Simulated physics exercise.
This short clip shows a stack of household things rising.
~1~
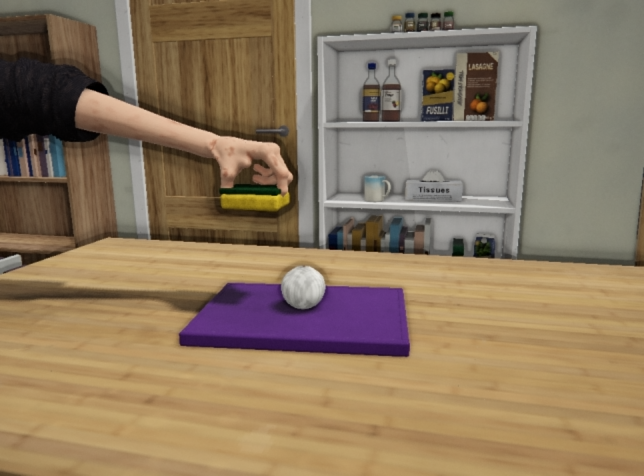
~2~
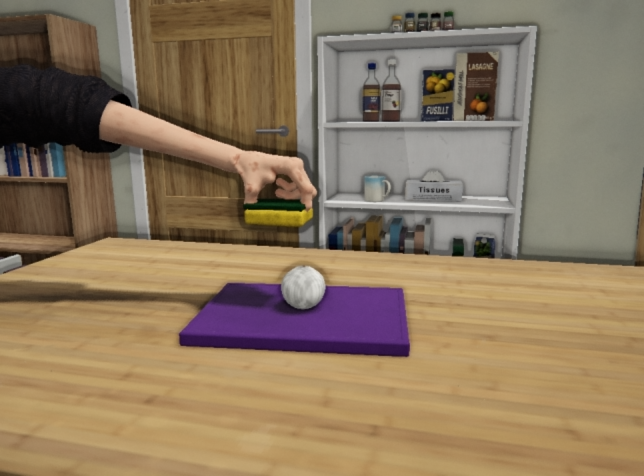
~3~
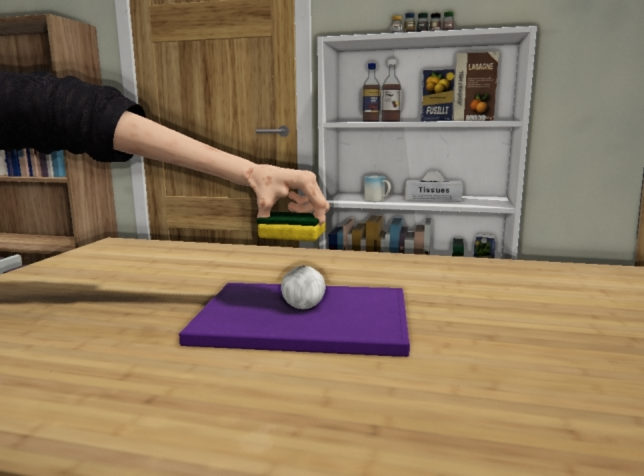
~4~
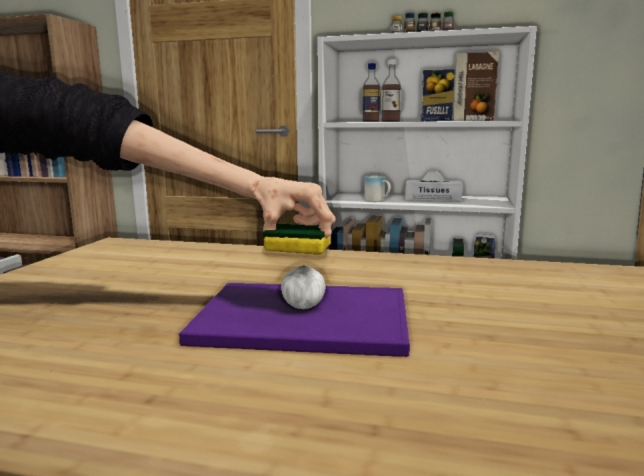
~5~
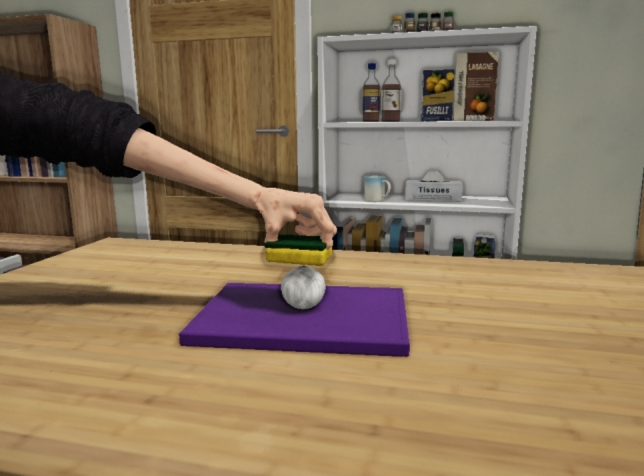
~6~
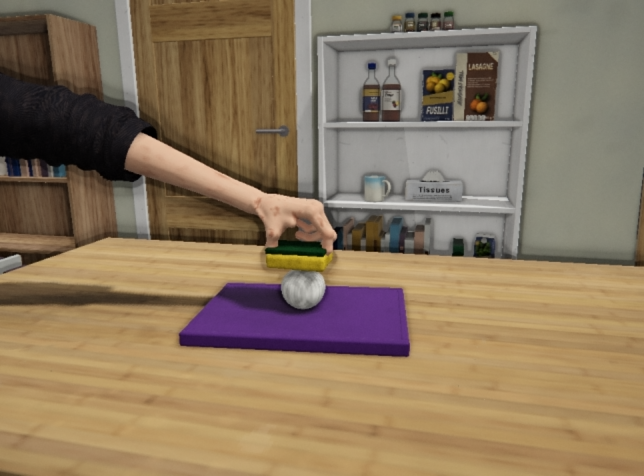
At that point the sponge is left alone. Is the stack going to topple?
Yes, it topples.
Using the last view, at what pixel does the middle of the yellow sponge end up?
Near (223, 291).
Then, 0.70 s on from there, yellow sponge turned 50° from how it was put near (279, 264).
Then, 0.90 s on from there, yellow sponge now fallen.
Then, 1.10 s on from there, things are still on the move.
In the end, fallen, yellow sponge; the other 2 unmoved. At the end, from the last picture's camera, yellow sponge near (223, 291). The pile comes apart.
